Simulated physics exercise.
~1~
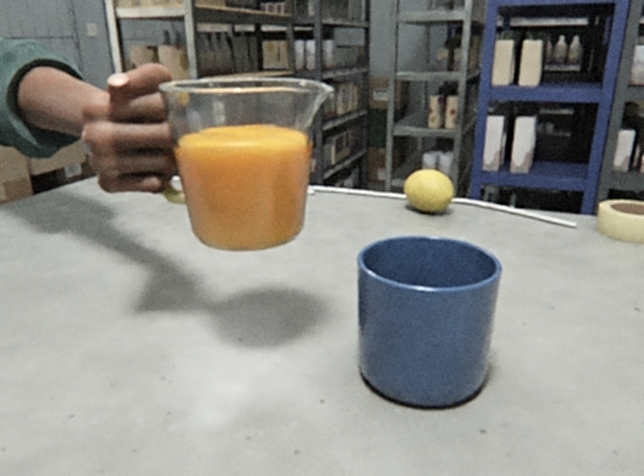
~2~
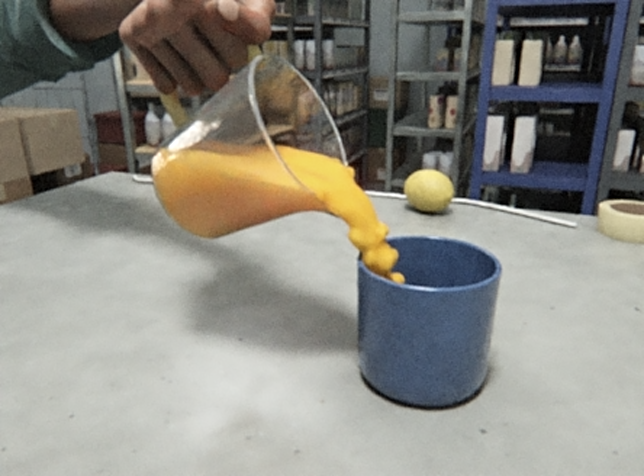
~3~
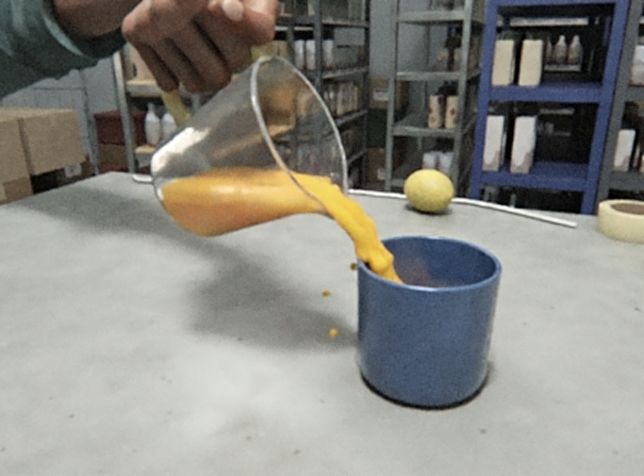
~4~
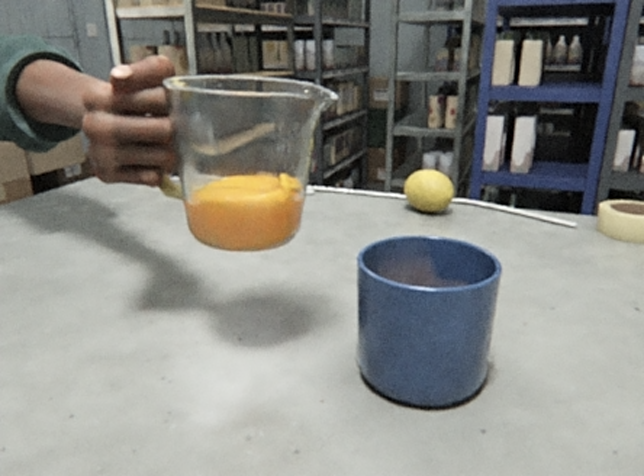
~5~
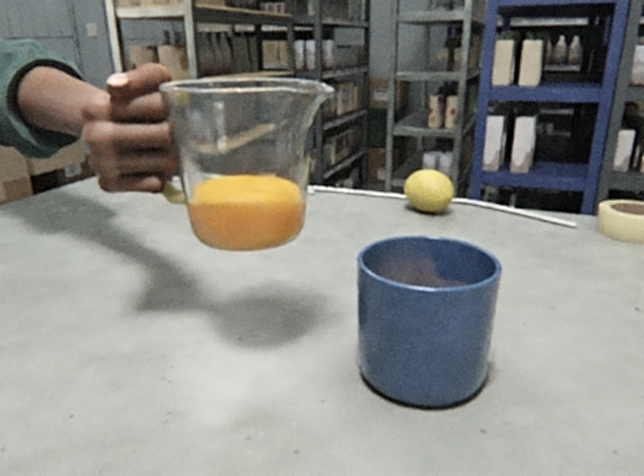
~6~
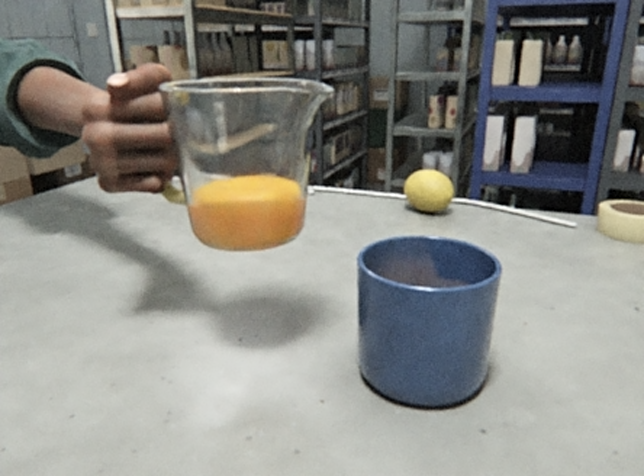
A hand in a dark green sleeve holds a clear glass jug of orange juice at the left, above a grey worktop and beside a blue mug. The steady view looks slightly down across the surface, with a yellow lemon, a thin pale rod and a roll of tape behind, and stocked shelves beyond. The hand tips the jug steeply rightwards, and juice streams over its lip into the mug. A few drops fall outside, left of the mug. The jug is then turned level again, and it ends held still, partly full, beside the mug.
